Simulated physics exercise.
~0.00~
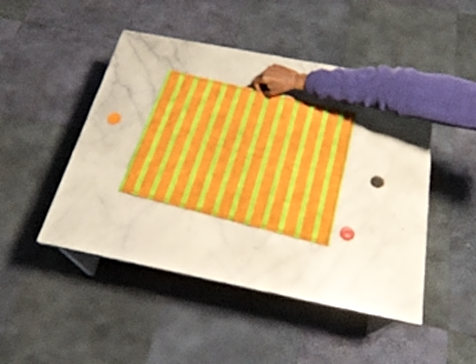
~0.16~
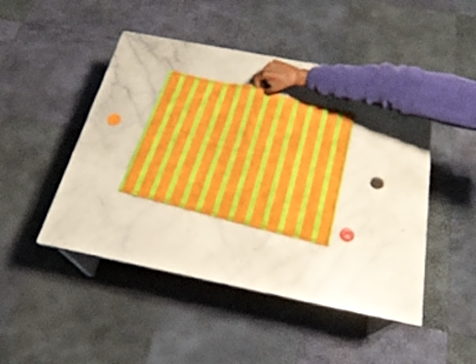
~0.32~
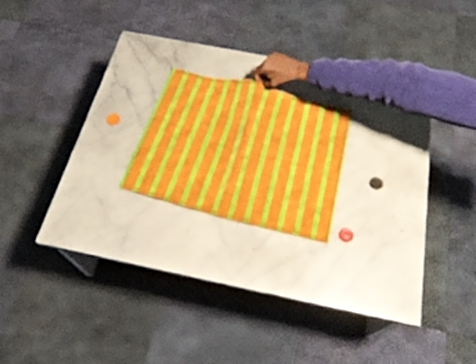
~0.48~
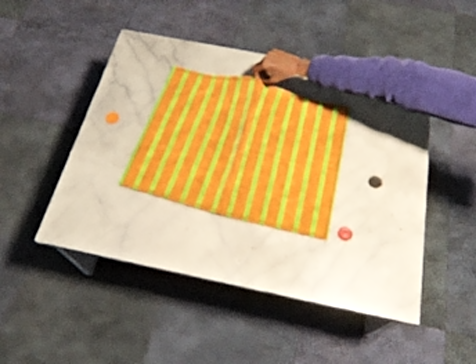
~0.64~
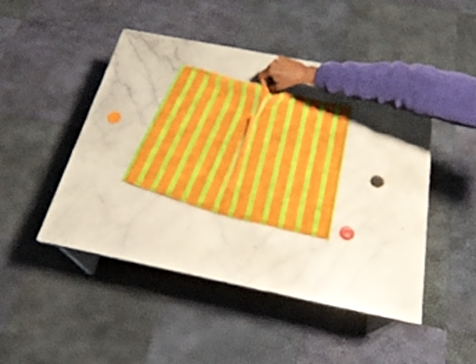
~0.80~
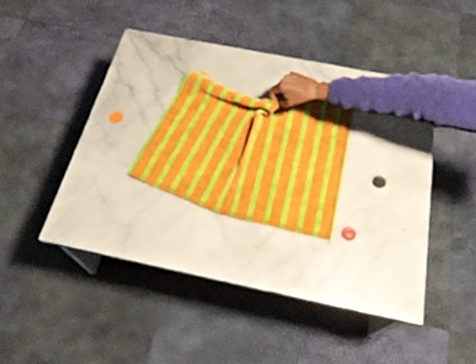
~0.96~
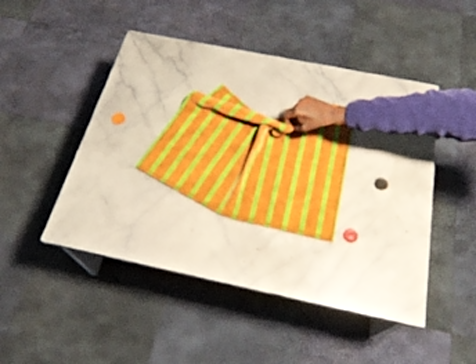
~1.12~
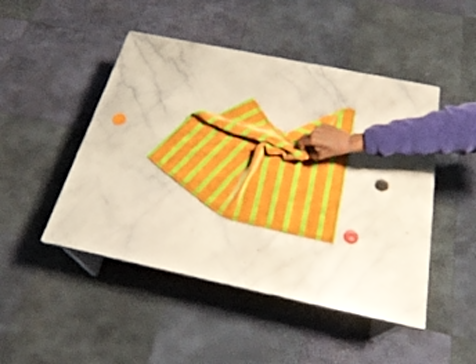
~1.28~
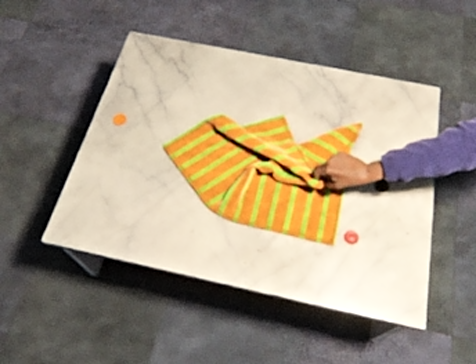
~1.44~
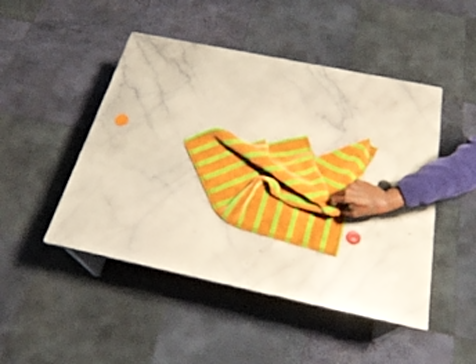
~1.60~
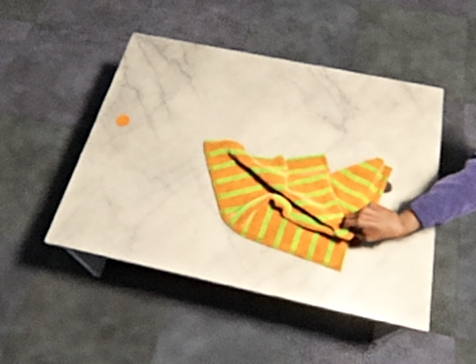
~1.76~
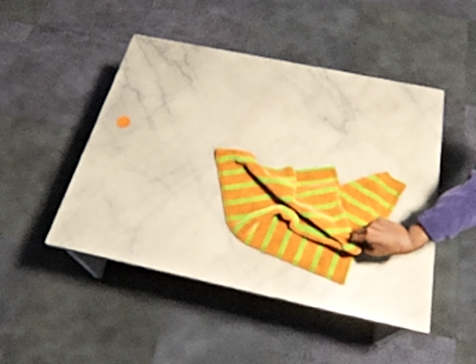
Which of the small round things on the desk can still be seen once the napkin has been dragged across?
Only the orange token on the left can still be seen. The black badge and the red cap both end up hidden under the crumpled napkin.
On a pale marble-topped desk, a hand pinched the far edge of a flat orange and green striped napkin and dragged it rightward and toward the near side, leaving it crumpled over the black badge and red cap while the orange token stayed uncovered.
